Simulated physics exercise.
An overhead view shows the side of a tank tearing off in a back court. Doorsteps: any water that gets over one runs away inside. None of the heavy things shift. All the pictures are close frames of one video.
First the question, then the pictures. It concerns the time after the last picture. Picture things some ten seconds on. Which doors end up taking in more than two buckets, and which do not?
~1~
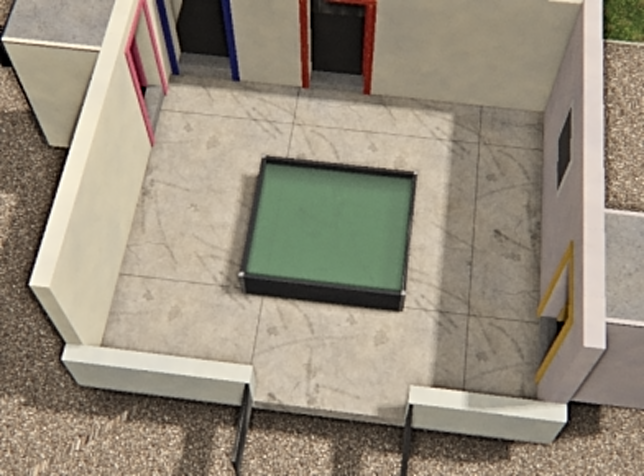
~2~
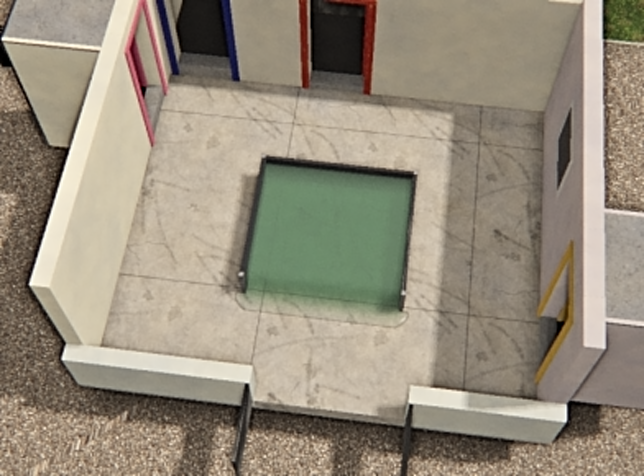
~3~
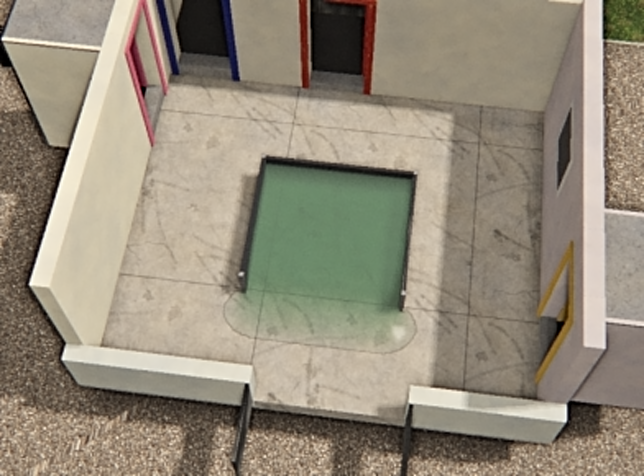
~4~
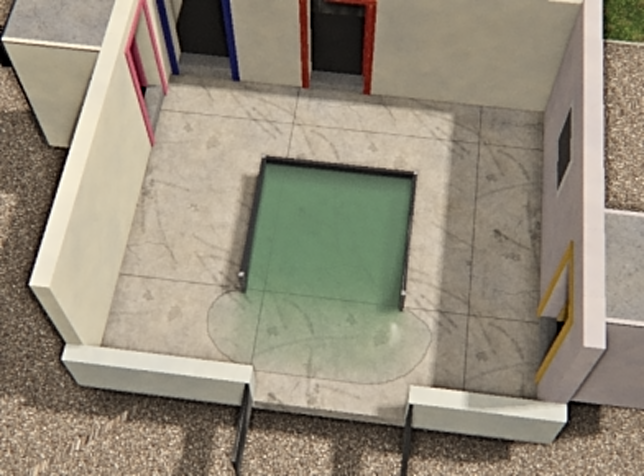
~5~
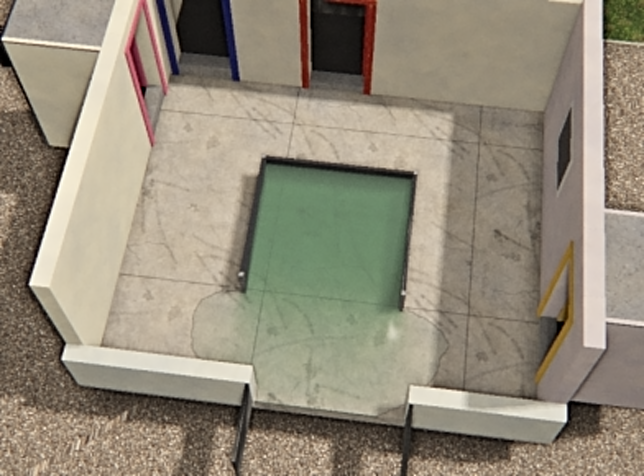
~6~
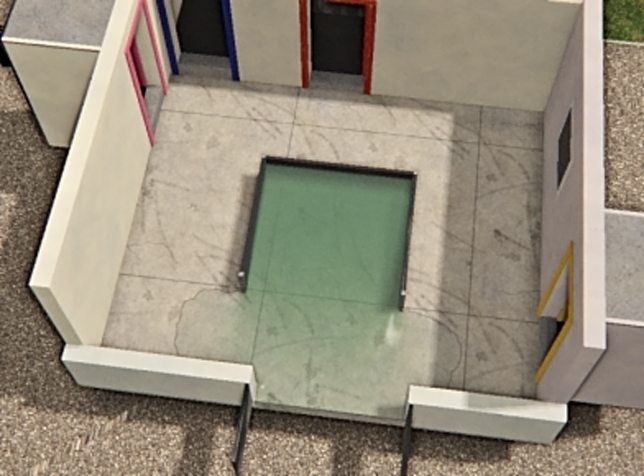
The blue door will be at or under the cap; the pink door will be at or under the cap; the yellow door will be at or under the cap; the red door will be at or under the cap.
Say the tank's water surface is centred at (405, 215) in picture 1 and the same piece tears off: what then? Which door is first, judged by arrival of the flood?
The one in yellow.
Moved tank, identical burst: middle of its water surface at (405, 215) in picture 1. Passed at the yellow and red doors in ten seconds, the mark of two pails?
Briefly, yellow ends up above while red ends up below.
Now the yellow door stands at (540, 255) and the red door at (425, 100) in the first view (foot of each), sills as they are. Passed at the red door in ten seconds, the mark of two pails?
Result - red: Remains below the limit.
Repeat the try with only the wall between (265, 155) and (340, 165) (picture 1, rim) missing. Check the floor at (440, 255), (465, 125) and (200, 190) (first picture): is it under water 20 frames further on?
Spot one ends up untouched by the spill, spot two deluged, spot three deluged.
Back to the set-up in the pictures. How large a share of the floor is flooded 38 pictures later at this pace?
That comes to about 70 per cent.
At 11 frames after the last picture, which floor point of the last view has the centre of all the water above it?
Roughly (311, 296).
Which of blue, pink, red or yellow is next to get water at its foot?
That would be the door marked yellow.
A moment on, water covers 20 % of the floor; the blue door not reached, the pink door not reached, the yellow door not reached, the red door not reached.
Next, water covers 25 % of the floor; the blue door not reached, the pink door not reached, the yellow door not reached, the red door not reached.
Then, water covers 40 % of the floor; the blue door not reached, the pink door not reached, the yellow door wet at the sill, nothing in, the red door not reached.
Later, water covers 70 % of the floor; the blue door wet at the sill, nothing in, the pink door wet at the sill, nothing in, the yellow door wet at the sill, nothing in, the red door not reached.
In the end, water covers 85 % of the floor; the blue door wet at the sill, nothing in, the pink door wet at the sill, nothing in, the yellow door wet at the sill, nothing in, the red door wet at the sill, nothing in.
